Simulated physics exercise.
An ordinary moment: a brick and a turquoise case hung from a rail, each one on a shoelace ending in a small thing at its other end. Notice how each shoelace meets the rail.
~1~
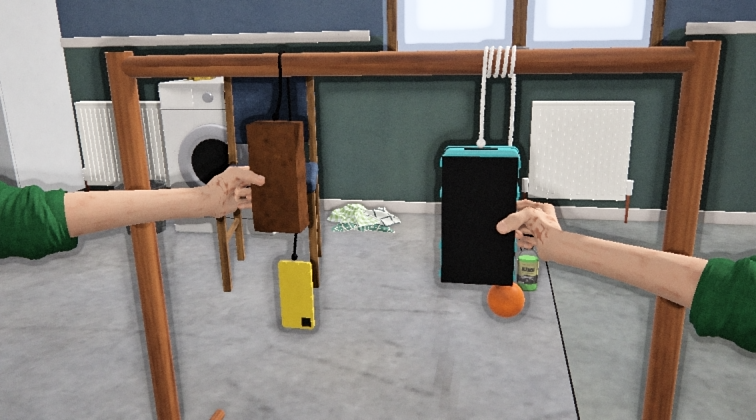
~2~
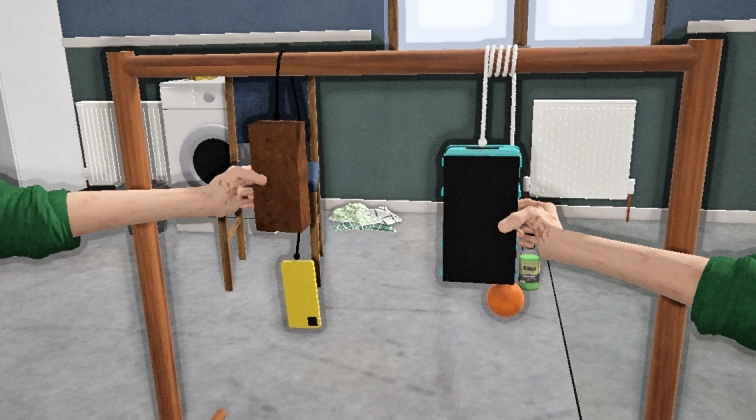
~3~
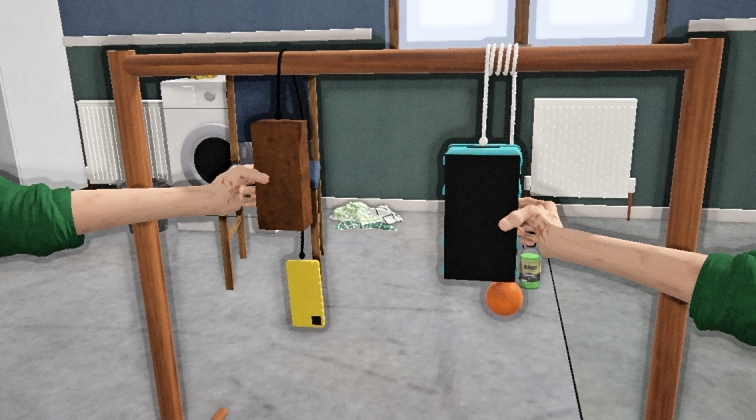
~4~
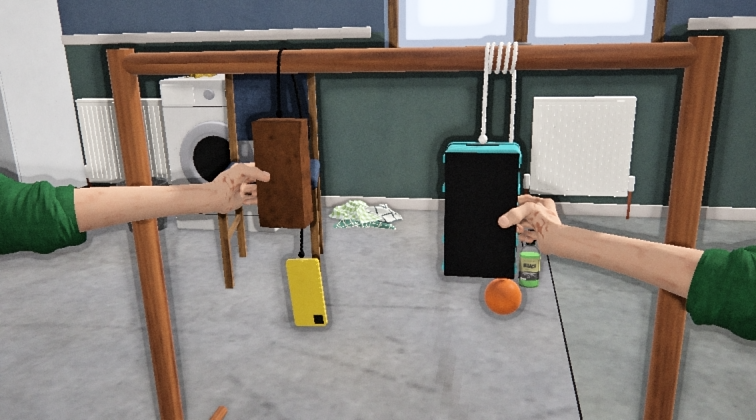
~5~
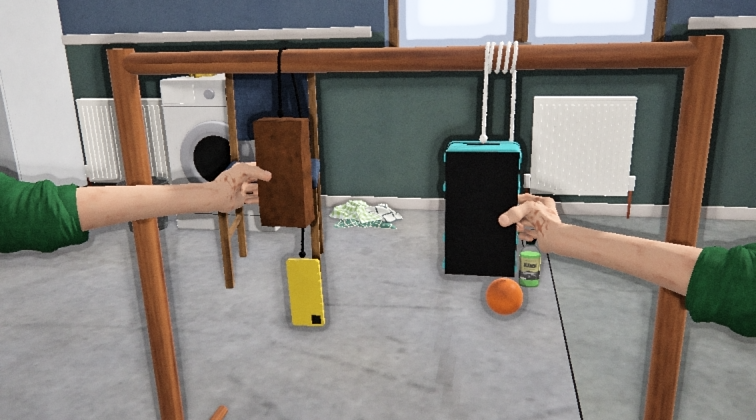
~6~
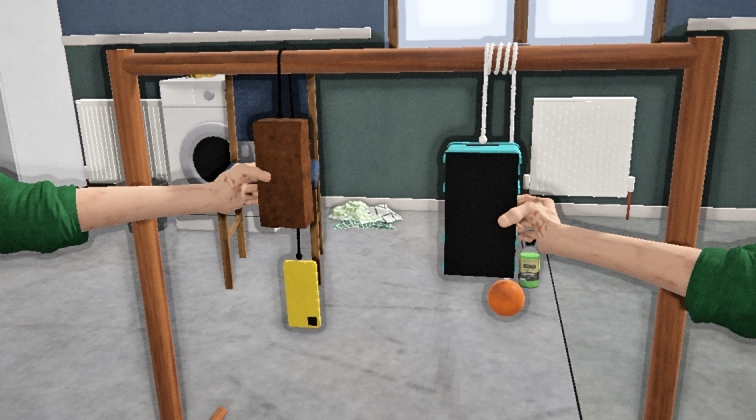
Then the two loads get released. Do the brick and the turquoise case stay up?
The brick comes down; the turquoise case stays up.
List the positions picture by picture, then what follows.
The first picture shows brick (278, 177); turquoise case (479, 215); left phone (296, 295); right orange (506, 300).
The second picture shows brick (280, 176); turquoise case (481, 214).
The third picture shows brick (282, 176); turquoise case (481, 212).
The fourth picture shows brick (283, 174); turquoise case (481, 209).
The fifth picture shows brick (285, 173); turquoise case (481, 208).
The sixth picture shows brick (284, 173); turquoise case (481, 209); left shoelace only laid over the rail; right shoelace wound several times round the rail.
Then, 0.56 s later than the last view, brick on the floor; turquoise case in the air near (484, 204).
Finally, brick on the floor; turquoise case in the air near (484, 204). The brick runs down to the floor and the turquoise case is held.
